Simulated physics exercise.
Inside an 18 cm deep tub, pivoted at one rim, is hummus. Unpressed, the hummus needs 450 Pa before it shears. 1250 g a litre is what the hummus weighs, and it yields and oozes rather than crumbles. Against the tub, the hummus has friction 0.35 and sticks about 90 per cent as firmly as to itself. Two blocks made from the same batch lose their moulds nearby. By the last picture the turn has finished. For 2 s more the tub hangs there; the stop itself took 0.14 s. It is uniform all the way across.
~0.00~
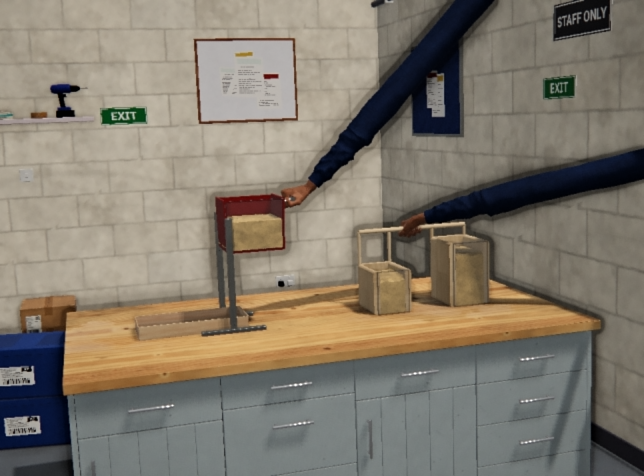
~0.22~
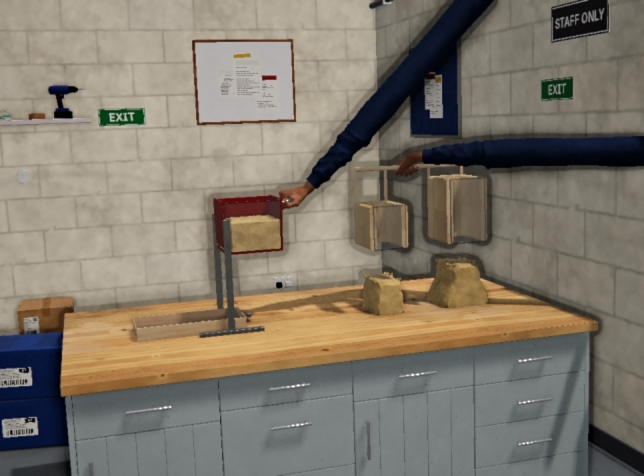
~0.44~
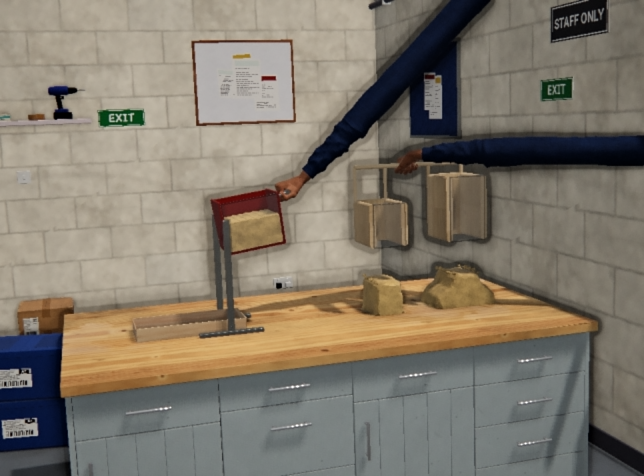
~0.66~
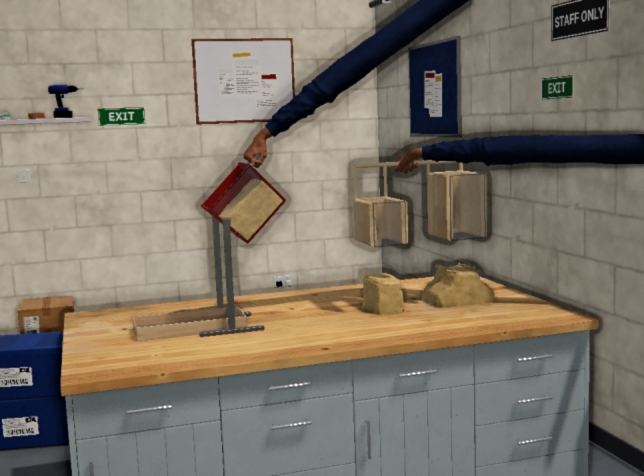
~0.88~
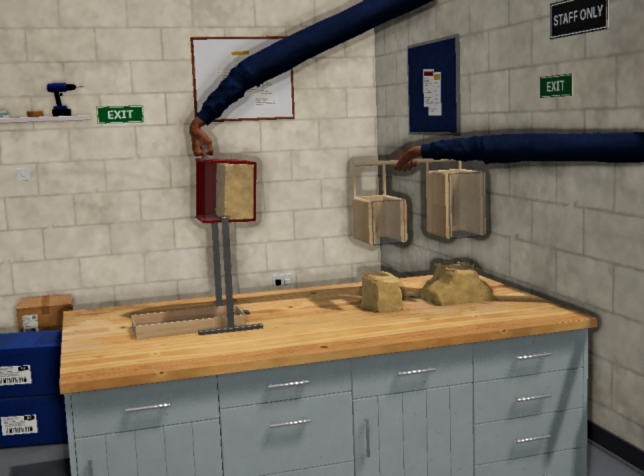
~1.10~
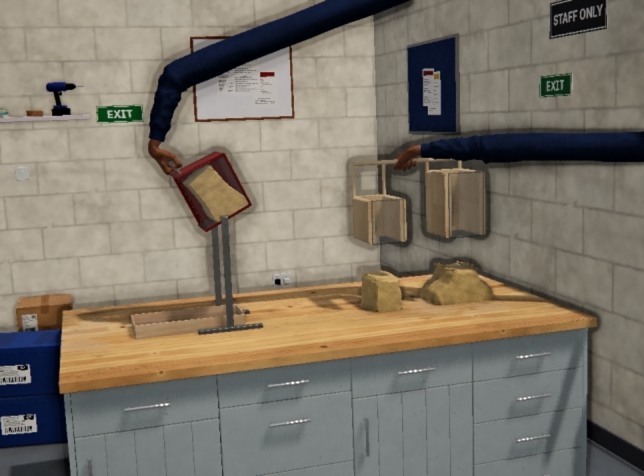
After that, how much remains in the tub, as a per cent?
0 %.
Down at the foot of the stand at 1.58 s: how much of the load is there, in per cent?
About 65 per cent.
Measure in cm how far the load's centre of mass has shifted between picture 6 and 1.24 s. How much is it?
10 cm.
After 1.24 s, the tub is at 115 degrees and holds 53 %.
After 1.41 s, the tub is at 115 degrees and holds 21 %.
After 1.58 s, the tub is at 115 degrees and holds 0 %.
After 1.75 s, the tub is at 115 degrees and holds 0 %.
After 3.10 s, at the end, the tub is at 115 degrees and holds 0 %.
